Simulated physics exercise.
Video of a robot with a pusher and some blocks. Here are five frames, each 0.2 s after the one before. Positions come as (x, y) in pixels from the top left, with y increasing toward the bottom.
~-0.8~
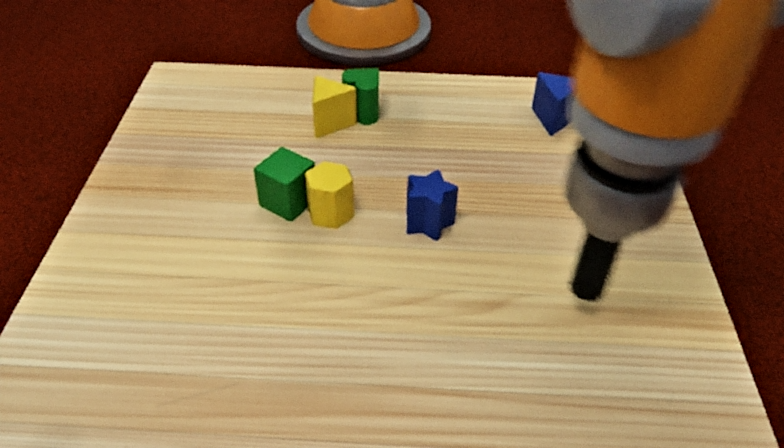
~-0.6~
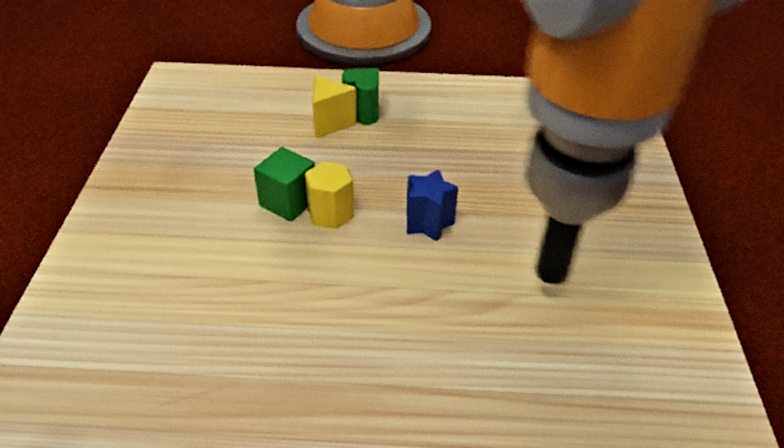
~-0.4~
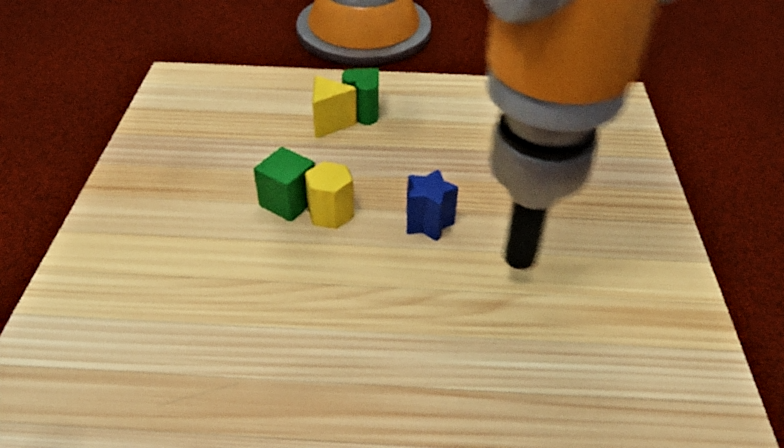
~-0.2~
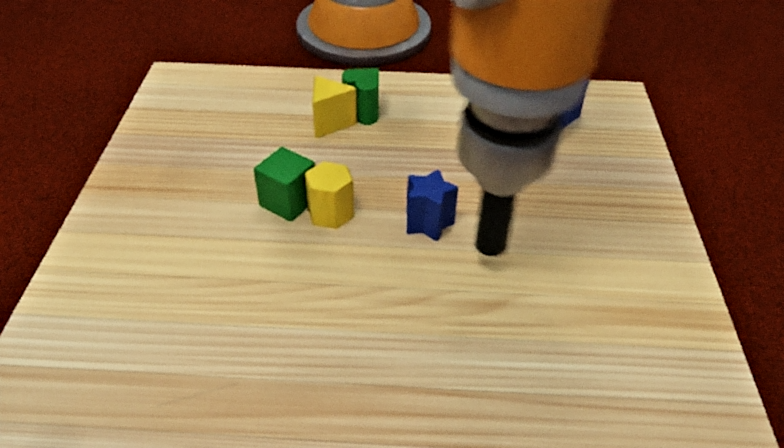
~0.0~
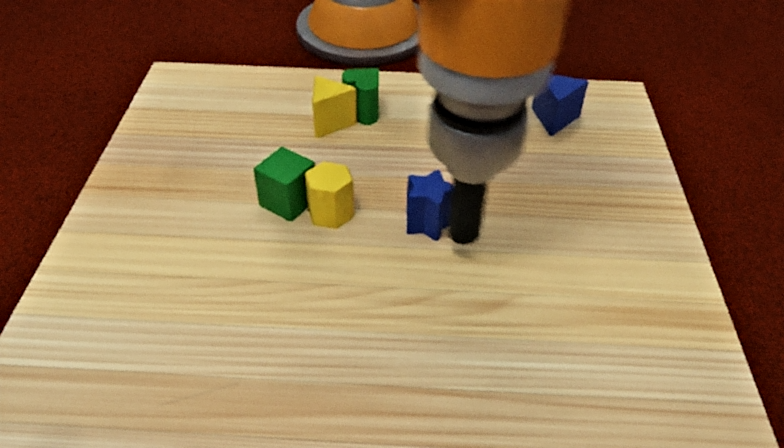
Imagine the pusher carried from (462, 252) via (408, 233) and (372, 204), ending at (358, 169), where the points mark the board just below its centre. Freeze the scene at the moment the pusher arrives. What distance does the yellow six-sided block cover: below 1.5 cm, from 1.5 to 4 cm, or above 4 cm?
That one ends up within 1.5 cm of where it is now.
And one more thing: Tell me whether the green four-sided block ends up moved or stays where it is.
That block will keep its spot.
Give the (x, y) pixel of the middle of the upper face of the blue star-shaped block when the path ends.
I'd say the blue star-shaped block ends with its top centre at (400, 154).
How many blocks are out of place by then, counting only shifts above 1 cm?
I'd put the number at one.
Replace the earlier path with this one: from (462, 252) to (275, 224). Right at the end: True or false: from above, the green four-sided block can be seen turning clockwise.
False.
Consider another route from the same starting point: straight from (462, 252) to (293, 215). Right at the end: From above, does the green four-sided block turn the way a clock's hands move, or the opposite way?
Anticlockwise.
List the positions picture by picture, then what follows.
The first picture shows lower end of the pusher at (587, 289), tops of blocks, green four-sided block at (284, 164), yellow six-sided block at (329, 175), blue star-shaped block at (431, 185).
The second picture shows pusher at (552, 273), blocks as before.
The third picture shows pusher at (520, 258), blocks as before.
The fourth picture shows pusher at (491, 245), blocks as before.
The fifth picture shows pusher at (464, 234), green four-sided block at (284, 164), yellow six-sided block at (329, 175), blue star-shaped block at (431, 185).
What follows on the original path. One third of the way, pusher at (408, 215); blue star-shaped block at (412, 172), turned 60° clockwise.
Two thirds of the way, pusher at (371, 184); blue star-shaped block at (402, 157), turned 120° clockwise.
At the end, pusher at (357, 152); green four-sided block not moved; yellow six-sided block not moved; blue star-shaped block at (400, 154), turned 140° clockwise.
